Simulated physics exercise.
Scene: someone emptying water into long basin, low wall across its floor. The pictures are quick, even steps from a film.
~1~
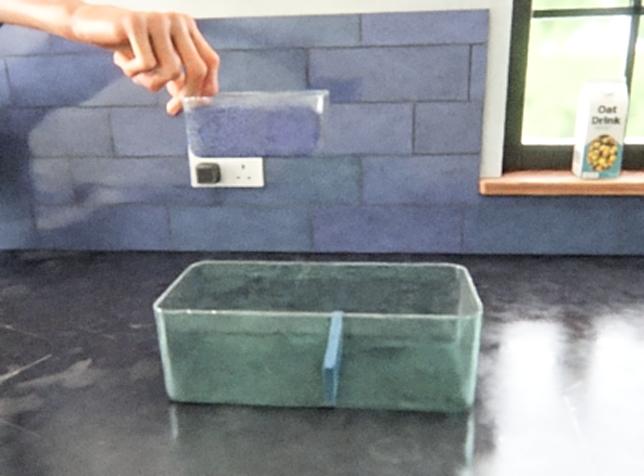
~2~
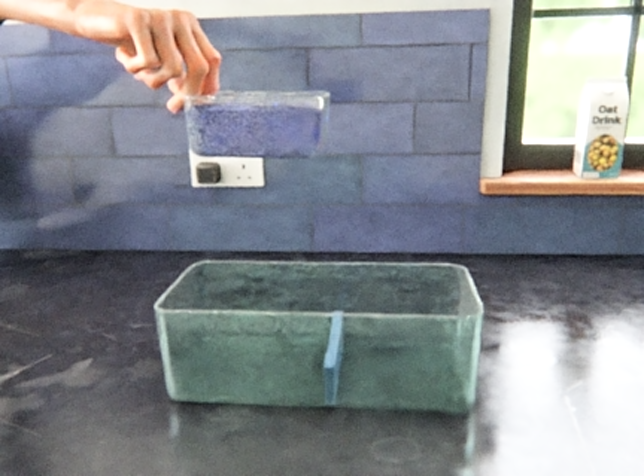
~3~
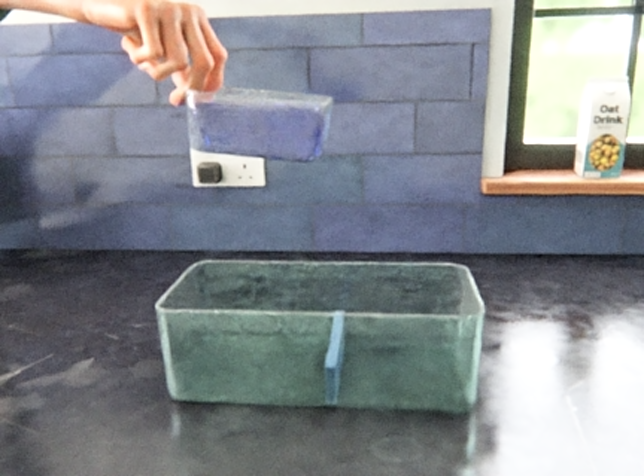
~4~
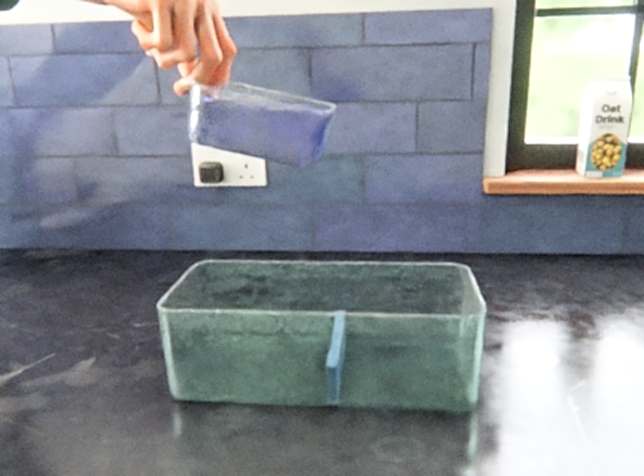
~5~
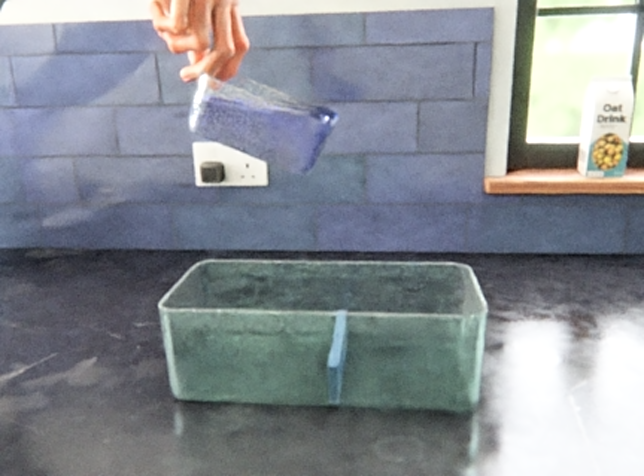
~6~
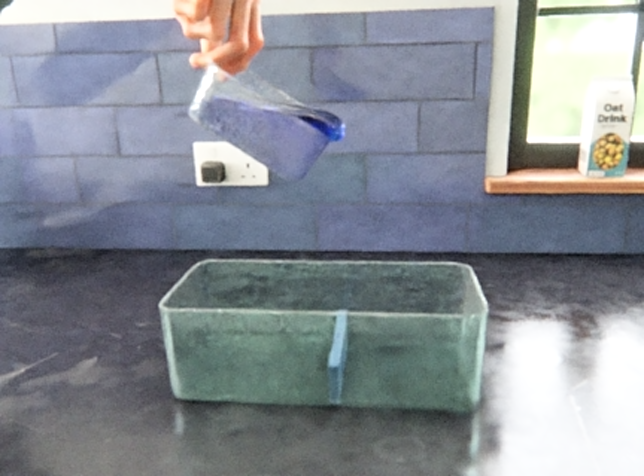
A hand tilts a clear container of blue liquid rightward above a long glass basin.
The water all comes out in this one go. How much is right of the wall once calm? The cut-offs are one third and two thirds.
It falls above two thirds.
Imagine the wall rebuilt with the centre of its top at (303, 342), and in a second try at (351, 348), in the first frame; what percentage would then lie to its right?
Around 80 percent in try one and around 65 percent in try two.
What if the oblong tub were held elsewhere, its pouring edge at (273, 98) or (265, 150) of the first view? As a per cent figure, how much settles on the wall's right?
In turn 60 % and 20 %.
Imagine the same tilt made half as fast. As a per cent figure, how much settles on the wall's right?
It comes to near 85 per cent.
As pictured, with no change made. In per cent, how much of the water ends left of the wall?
15 %.
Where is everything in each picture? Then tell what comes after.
In the first frame, it leans 0°; its right rim is at (324, 96); the water meets the walls at (199, 105) and (323, 103); the long basin's rim runs from (175, 285) to (473, 290); the wall's top is at (334, 338).
In the second frame, it leans 1°; its right rim is at (326, 97); the water meets the walls at (200, 104) and (323, 103).
In the third frame, it leans 6°; its right rim is at (328, 102); the water meets the walls at (202, 101) and (327, 106).
In the fourth frame, it leans 13°; its right rim is at (332, 111); the water meets the walls at (206, 99) and (330, 108).
In the fifth frame, it leans 22°; its right rim is at (334, 122); the water meets the walls at (208, 98) and (336, 117); 1 per cent is over the edge.
In the sixth frame, it leans 33°; its right rim is at (333, 135); the water meets the walls at (207, 97) and (322, 116); 7 per cent is over the edge.
A moment on, the oblong tub is tipped on its side and 16 per cent is still to pour, 0 is left of the wall and 21 right of it.
Next, the oblong tub is tipped on its side and 3 per cent is still to pour, 3 is left of the wall and 81 right of it.
Then the oblong tub is tipped on its side and 1 per cent is still to pour, 10 is left of the wall and 77 right of it.
Later the oblong tub is tipped on its side and 0 per cent is still to pour, 13 is left of the wall and 78 right of it.
Finally, 14 per cent lies left of the wall, 78 right of it and 8 outside.
